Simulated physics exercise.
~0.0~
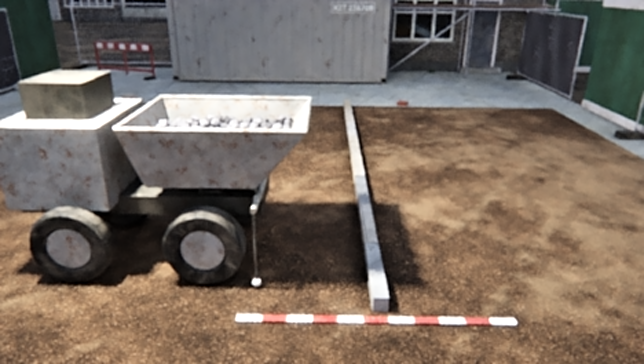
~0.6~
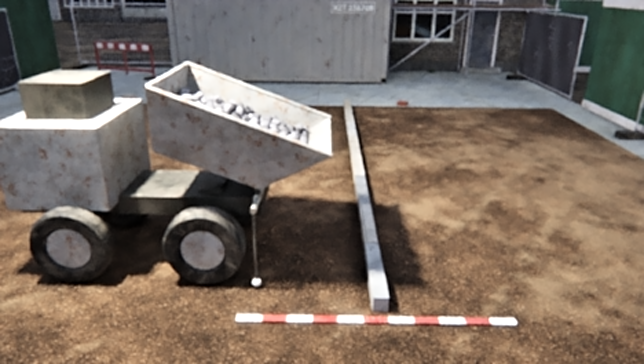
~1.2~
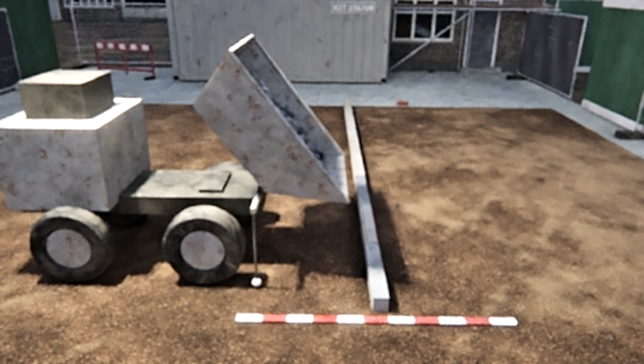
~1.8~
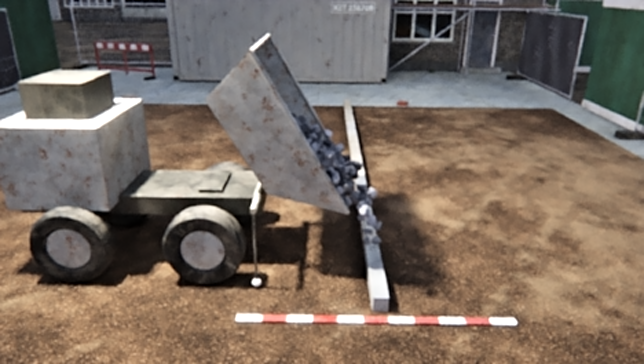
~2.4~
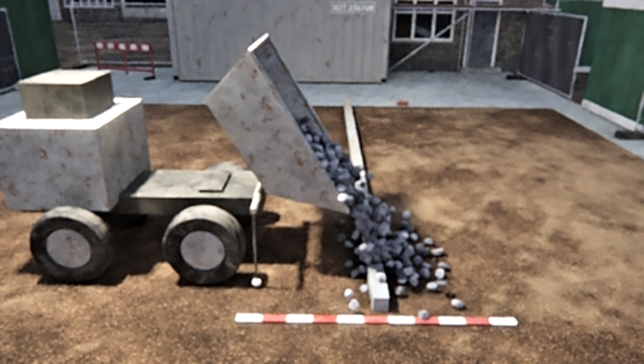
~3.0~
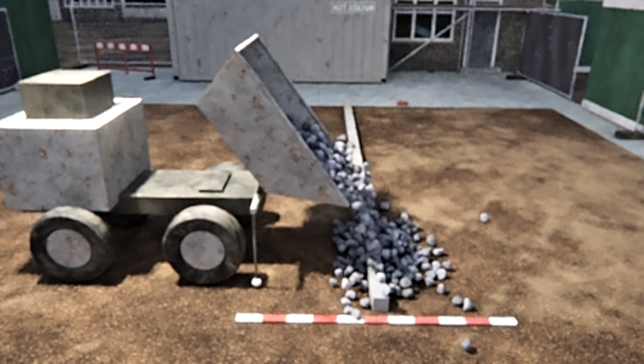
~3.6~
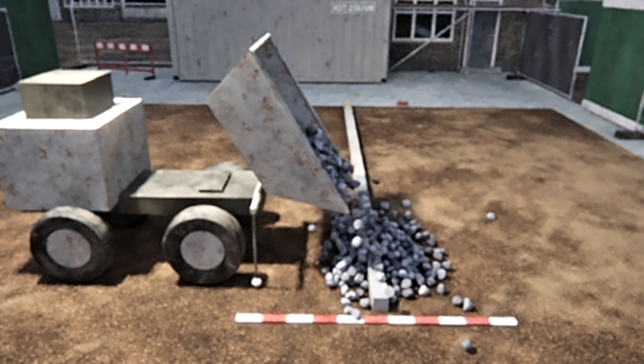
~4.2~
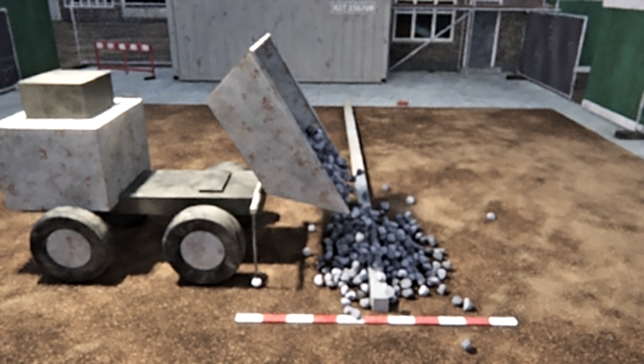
A brown dirt yard with a grey container and fencing behind is seen from slightly above by a still camera. A grey, blocky dumper stands at left, its skip full of grey stones, beside a pale kerb running away from the viewer and a red and white striped staff. The skip tips steeply to the right, and the stones slide out onto the kerb. It jerks back slightly and forward again as more spill, a few rolling clear. Finally the skip stays steeply tilted, still holding many stones, above a heap lying on both sides of the kerb.
